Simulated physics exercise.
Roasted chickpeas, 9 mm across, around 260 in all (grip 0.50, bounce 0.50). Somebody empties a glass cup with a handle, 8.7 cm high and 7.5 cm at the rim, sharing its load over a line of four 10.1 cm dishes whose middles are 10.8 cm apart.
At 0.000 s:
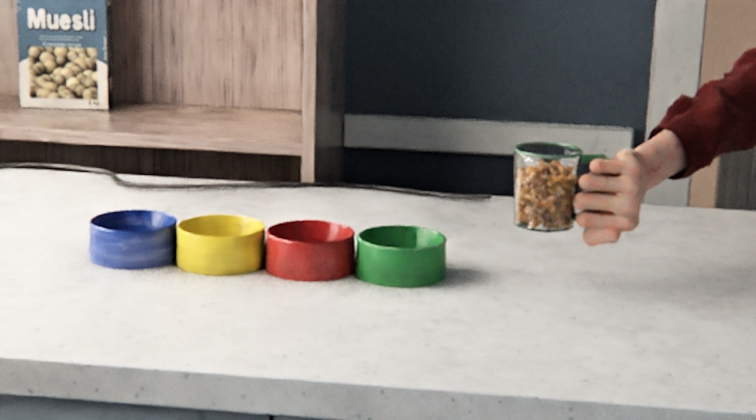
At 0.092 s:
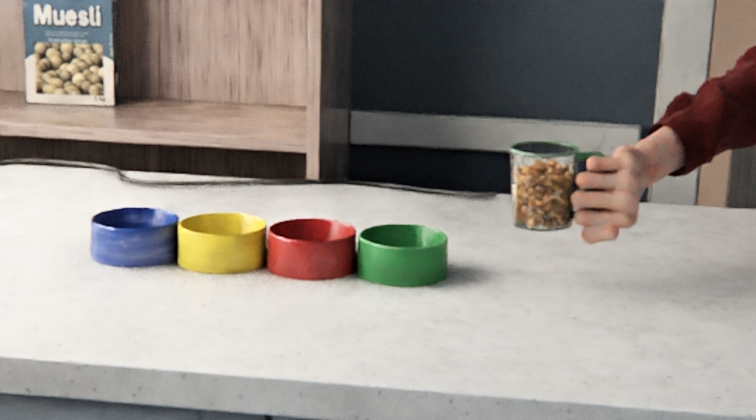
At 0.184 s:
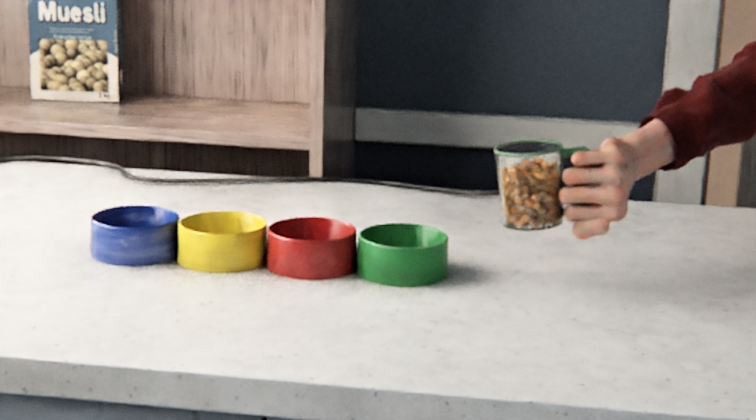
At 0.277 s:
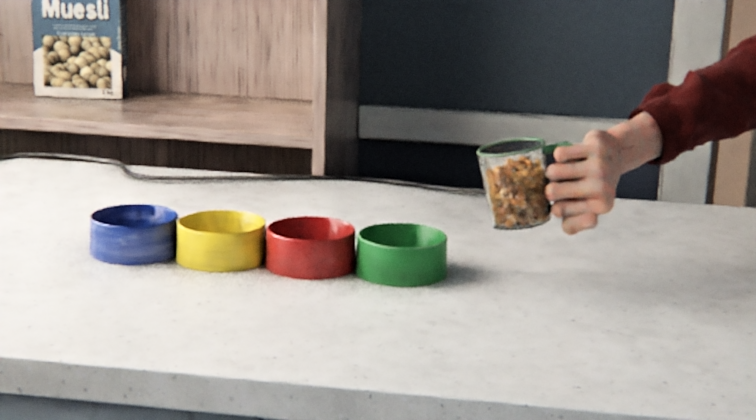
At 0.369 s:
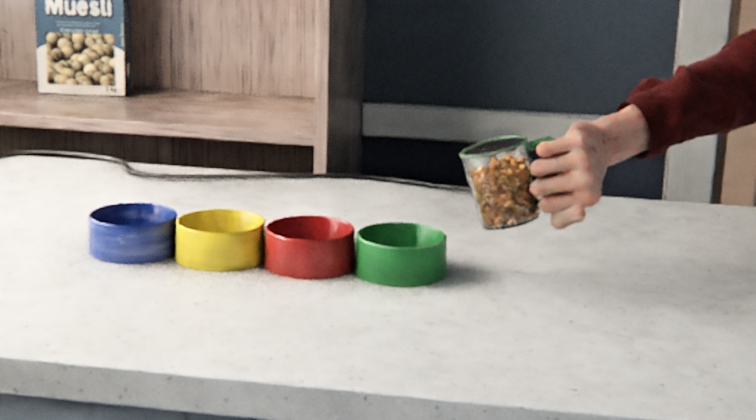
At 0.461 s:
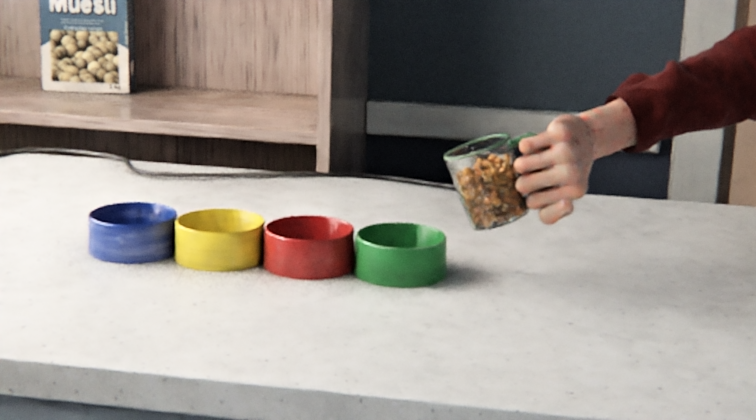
On a pale speckled countertop, a hand in a dark red sleeve holds a clear cup of small golden-brown pieces right of four coloured dishes, then moves it a short way left while gradually tilting it toward them.
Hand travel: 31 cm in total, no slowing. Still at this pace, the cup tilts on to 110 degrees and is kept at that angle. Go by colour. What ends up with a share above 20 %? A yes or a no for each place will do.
As I see it, red: It should not get past the one-in-five mark, blue: It should not get past the one-in-five mark, green: It should not get past the one-in-five mark, yellow: It should get past the one-in-five mark, counter: It should not get past the one-in-five mark.
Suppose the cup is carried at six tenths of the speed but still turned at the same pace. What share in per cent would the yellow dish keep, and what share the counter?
Result - yellow dish: 10; counter: 10.
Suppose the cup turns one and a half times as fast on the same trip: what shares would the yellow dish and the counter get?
Then the yellow dish would get 60 and the counter 10.
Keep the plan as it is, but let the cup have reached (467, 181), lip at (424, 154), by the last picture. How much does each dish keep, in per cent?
Red: 0 / blue: 0 / green: 0 / yellow: 100.
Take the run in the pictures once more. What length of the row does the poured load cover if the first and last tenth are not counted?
Roughly 6 centimetres.
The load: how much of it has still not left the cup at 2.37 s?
35 per cent.
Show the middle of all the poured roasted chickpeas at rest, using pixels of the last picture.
Resting centre estimate: Around (226, 240).
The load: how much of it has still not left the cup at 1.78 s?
I'd estimate some 100 per cent of the load.
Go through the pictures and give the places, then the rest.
The first picture shows cup at (546, 187), tilt 0 degrees, lip at (515, 148), moved 0.0 cm; middle of the pieces at (542, 196); green dish at (402, 237); red dish at (311, 232); yellow dish at (221, 226); blue dish at (133, 221).
The second picture shows cup at (543, 186), tilt 2 degrees, lip at (511, 148), moved 0.6 cm; middle of the pieces at (540, 195).
The third picture shows cup at (531, 185), tilt 6 degrees, lip at (495, 150), moved 2.1 cm; middle of the pieces at (528, 194).
The fourth picture shows cup at (516, 184), tilt 11 degrees, lip at (478, 152), moved 3.6 cm; middle of the pieces at (515, 194).
The fifth picture shows cup at (502, 183), tilt 16 degrees, lip at (461, 153), moved 5.1 cm; middle of the pieces at (502, 193).
The sixth picture shows cup at (489, 183), tilt 21 degrees, lip at (445, 156), moved 6.7 cm; middle of the pieces at (489, 192); green dish at (401, 236); red dish at (310, 228); yellow dish at (220, 221); blue dish at (133, 214). Its pace works out near 50 degrees a second; the hand travels 17 cm a second.
After 1.25 s, tilt 62 degrees; cup holds 100 %.
After 1.78 s, tilt 90 degrees; cup holds 100 %.
After 2.37 s, tilt 110 degrees; cup holds 35 %, yellow 65 %.
At rest (3.3 s), red 0 %, blue 0 %, green 0 %, yellow 100 %, counter 0 %.
